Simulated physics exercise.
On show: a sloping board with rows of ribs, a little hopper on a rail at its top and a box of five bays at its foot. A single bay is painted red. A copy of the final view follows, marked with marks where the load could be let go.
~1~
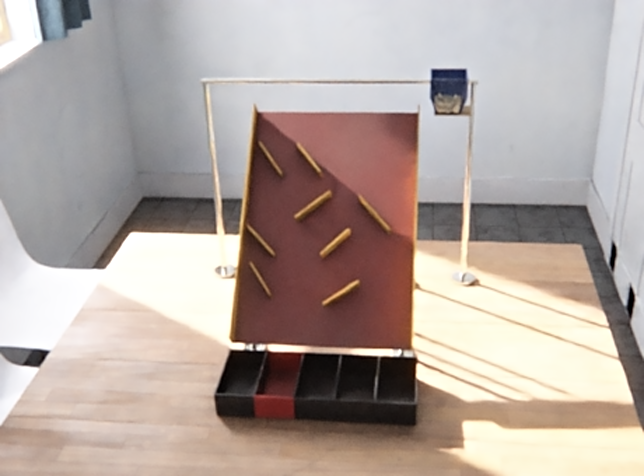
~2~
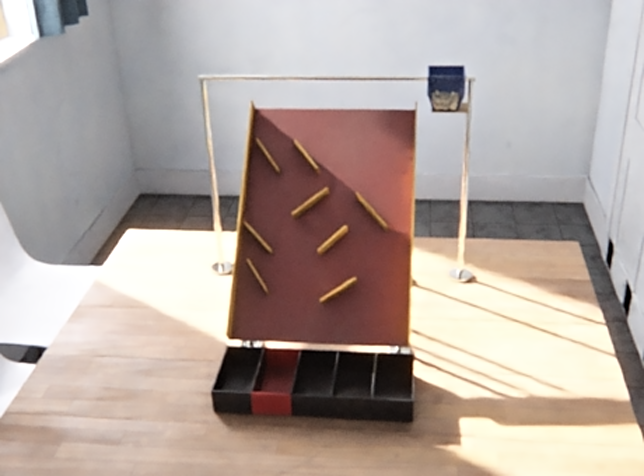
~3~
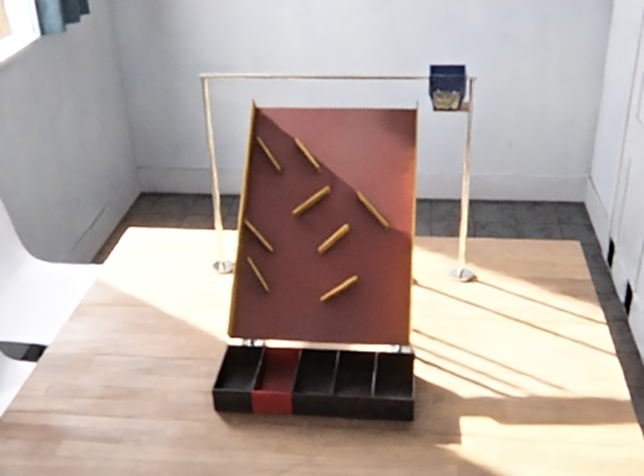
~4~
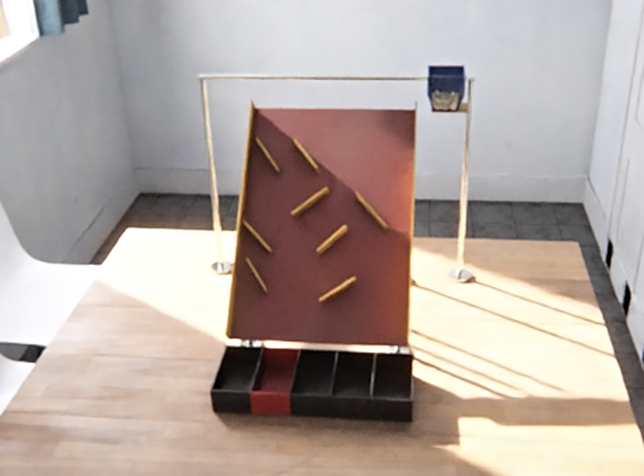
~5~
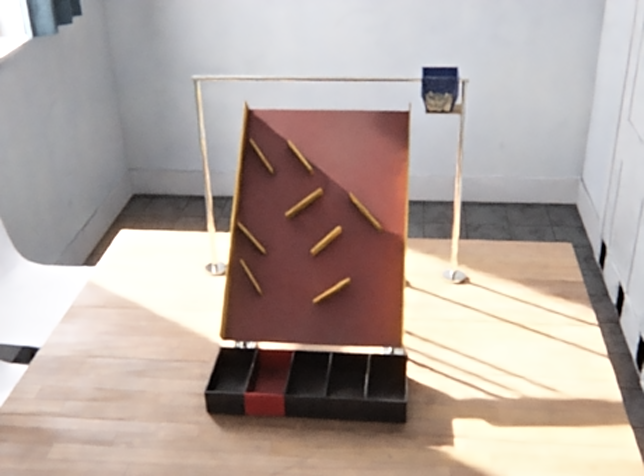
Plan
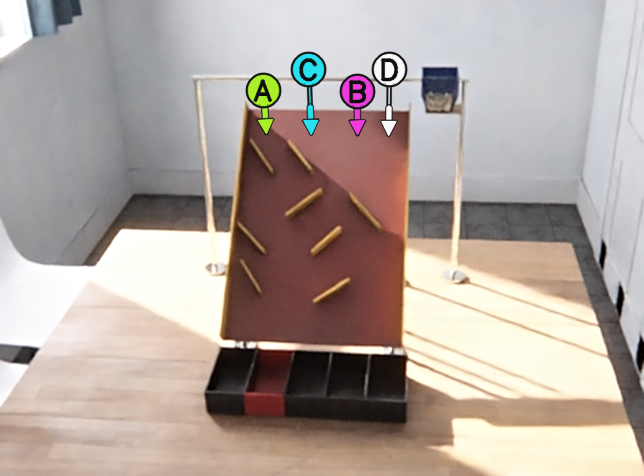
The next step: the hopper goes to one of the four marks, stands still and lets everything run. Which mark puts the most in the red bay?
A.
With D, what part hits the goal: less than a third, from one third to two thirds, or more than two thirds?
Mark D gives less than a third.
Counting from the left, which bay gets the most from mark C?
The second from the left.
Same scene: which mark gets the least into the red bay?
That would be D.
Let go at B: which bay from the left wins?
It is the fifth one.
On the marked copy, mark A meets the board at (266, 128); mark B meets the board at (357, 129); mark C meets the board at (311, 129); mark D meets the board at (388, 130).
For mark A, the bulk in the red bay, a small share in other bays, a small share held on the board.
For mark B, close to a quarter in the red bay, close to two thirds in other bays.
For mark C, close to half in the red bay, close to a third in other bays, a small share held on the board.
For mark D, none at all in the red bay, the whole lot in other bays.
